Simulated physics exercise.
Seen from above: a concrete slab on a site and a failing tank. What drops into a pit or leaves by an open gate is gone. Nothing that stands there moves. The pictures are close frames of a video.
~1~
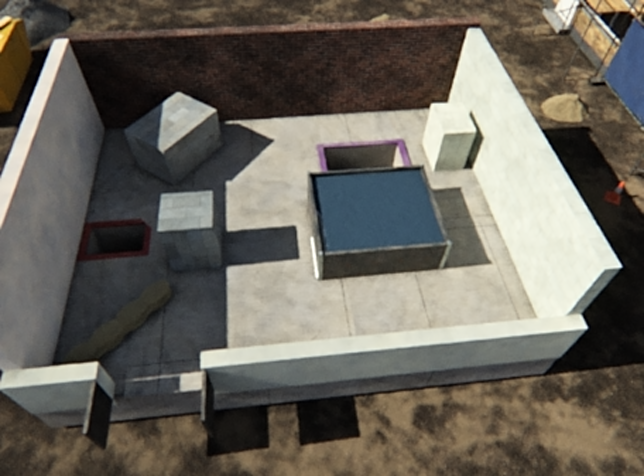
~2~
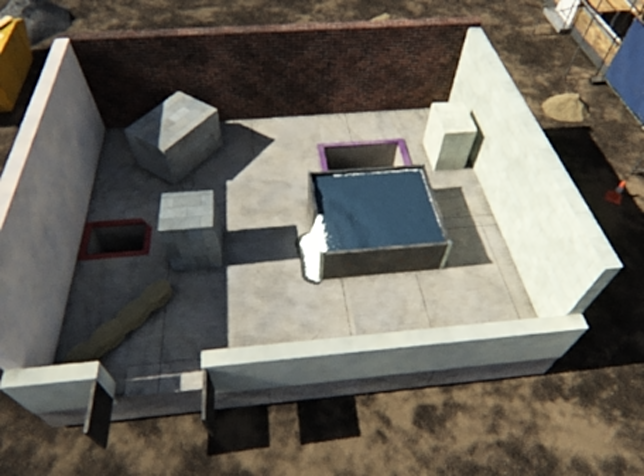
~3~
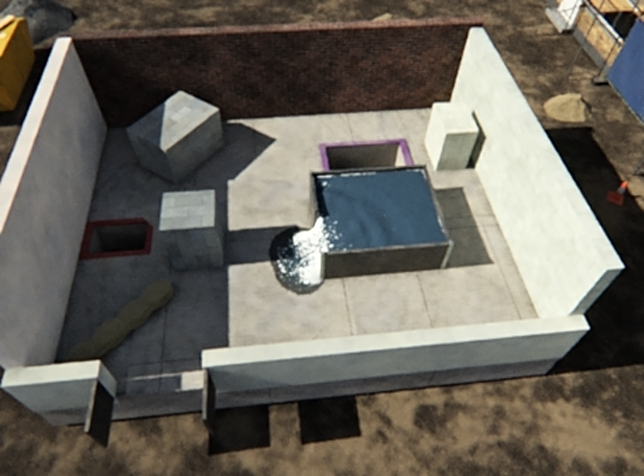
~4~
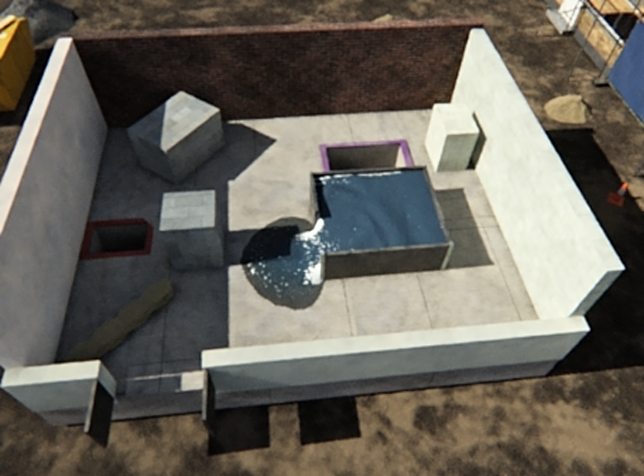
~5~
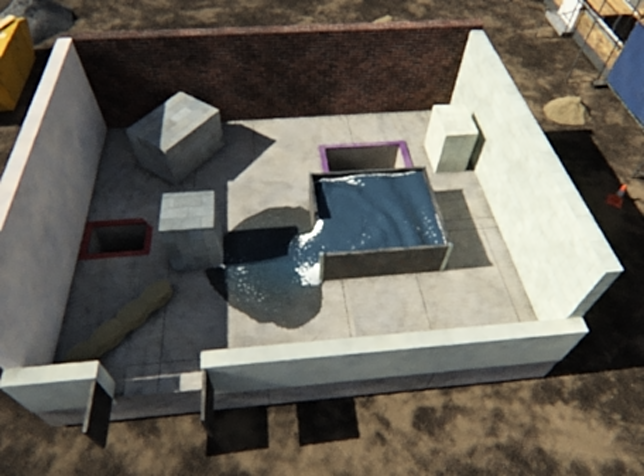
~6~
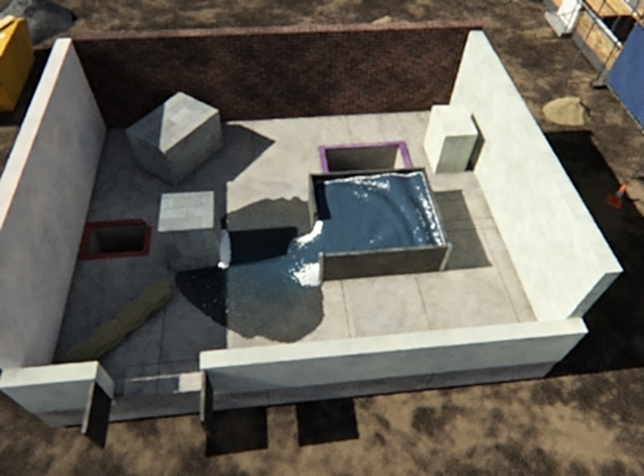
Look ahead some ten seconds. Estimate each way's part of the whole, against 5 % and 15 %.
One by one: The gate takes over 15 %; the purple pit takes under 5 %; the red pit takes from 5 to 15 %.
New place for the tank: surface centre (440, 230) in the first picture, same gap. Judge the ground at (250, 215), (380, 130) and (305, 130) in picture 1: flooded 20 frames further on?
In that order: Under water, no water, clear.
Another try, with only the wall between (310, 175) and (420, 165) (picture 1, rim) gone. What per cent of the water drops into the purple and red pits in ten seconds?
Per cent: Purple 55, red 6.
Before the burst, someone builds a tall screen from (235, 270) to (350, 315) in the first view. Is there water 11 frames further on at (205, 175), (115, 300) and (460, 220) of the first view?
In turn: Wet, no water, dry.
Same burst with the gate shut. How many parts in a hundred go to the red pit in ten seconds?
Roughly, in per cent: Red 15.
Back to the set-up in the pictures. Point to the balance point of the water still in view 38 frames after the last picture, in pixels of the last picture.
Near (280, 234).
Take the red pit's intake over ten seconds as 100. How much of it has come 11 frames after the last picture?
Some 5 per cent.
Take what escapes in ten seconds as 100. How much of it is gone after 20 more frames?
I make it 25 per cent.
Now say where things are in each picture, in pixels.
Still water in the open tank at (375, 209), in the first frame.
Water pours out at (319, 249) and has run to (310, 280), in the second frame.
The front is at (275, 247), out from the gap at (320, 250), in the third frame.
The front is at (248, 252), out from the gap at (320, 251), in the fourth frame.
Water pours out at (320, 251) and has run to (213, 277), in the fifth frame.
The front is at (181, 281), out from the gap at (319, 251), in the sixth frame.
A moment on, water covers 25 % of the floor; the gate 0 %, the purple pit 0 %, the red pit 0 %.
Next, water covers 35 % of the floor; the gate 2 %, the purple pit 0 %, the red pit 1 %.
Then, water covers 50 % of the floor; the gate 10 %, the purple pit 0 %, the red pit 2 %.
Later, water covers 60 % of the floor; the gate 24 %, the purple pit 0 %, the red pit 7 %.
In the end, water covers 70 % of the floor; the gate 35 %, the purple pit 0 %, the red pit 12 %.
